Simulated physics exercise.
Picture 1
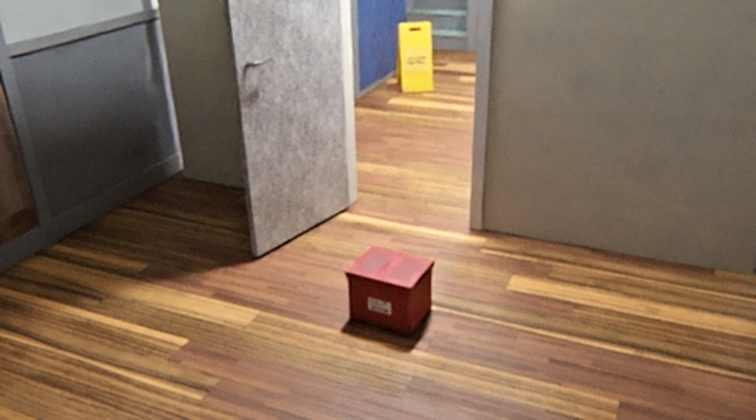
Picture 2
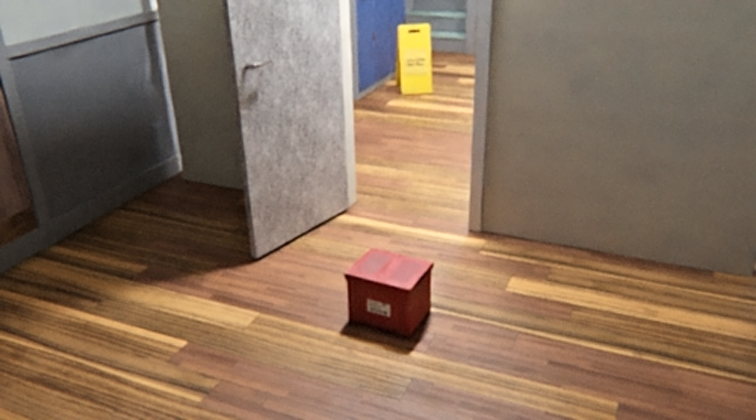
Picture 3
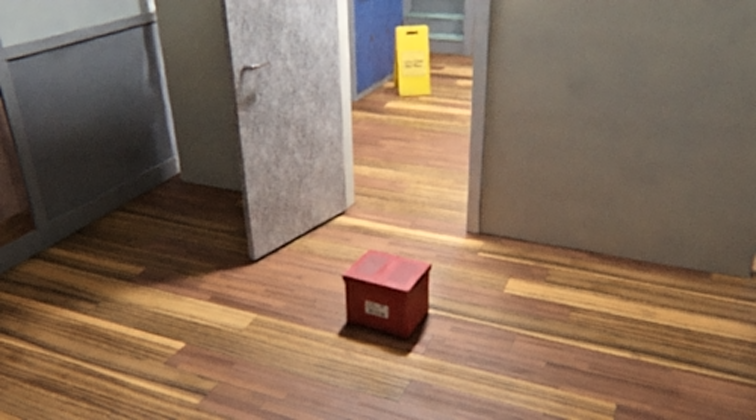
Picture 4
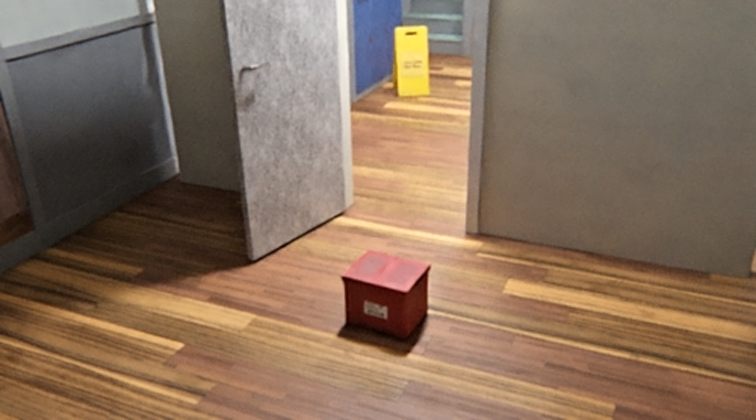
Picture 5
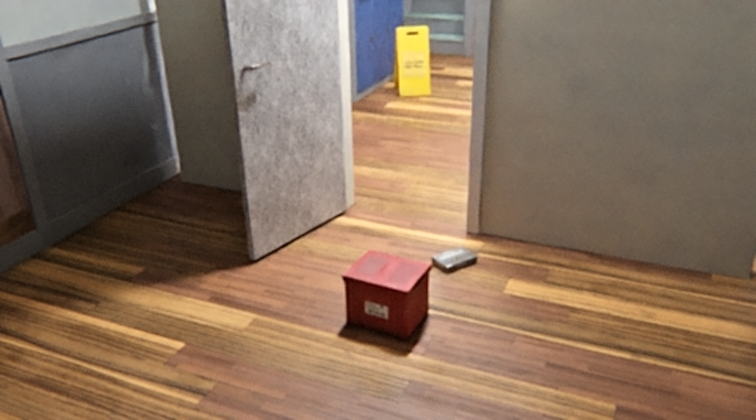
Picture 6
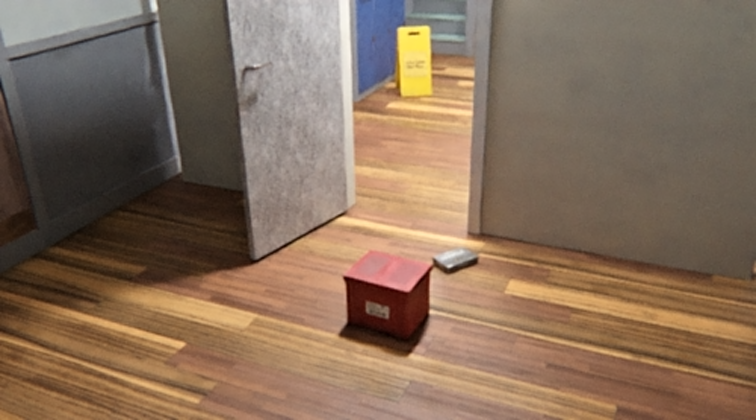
Grey packet appearing on the wood floor behind a still red tote, beside a motionless open door and yellow sign.
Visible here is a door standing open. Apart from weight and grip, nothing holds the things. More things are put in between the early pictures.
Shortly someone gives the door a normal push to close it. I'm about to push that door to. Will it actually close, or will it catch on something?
My guess is that the door will fill its doorway.
Then, 0.60 s later than the last frame, door 81° open.
Then, 1.10 s later than the last frame, door 46° open.
Then, 1.50 s later than the last frame, door 18° open.
When it is over, door 0° open; both as before. End places, in pixels of the last picture, grey packet near (455, 260).
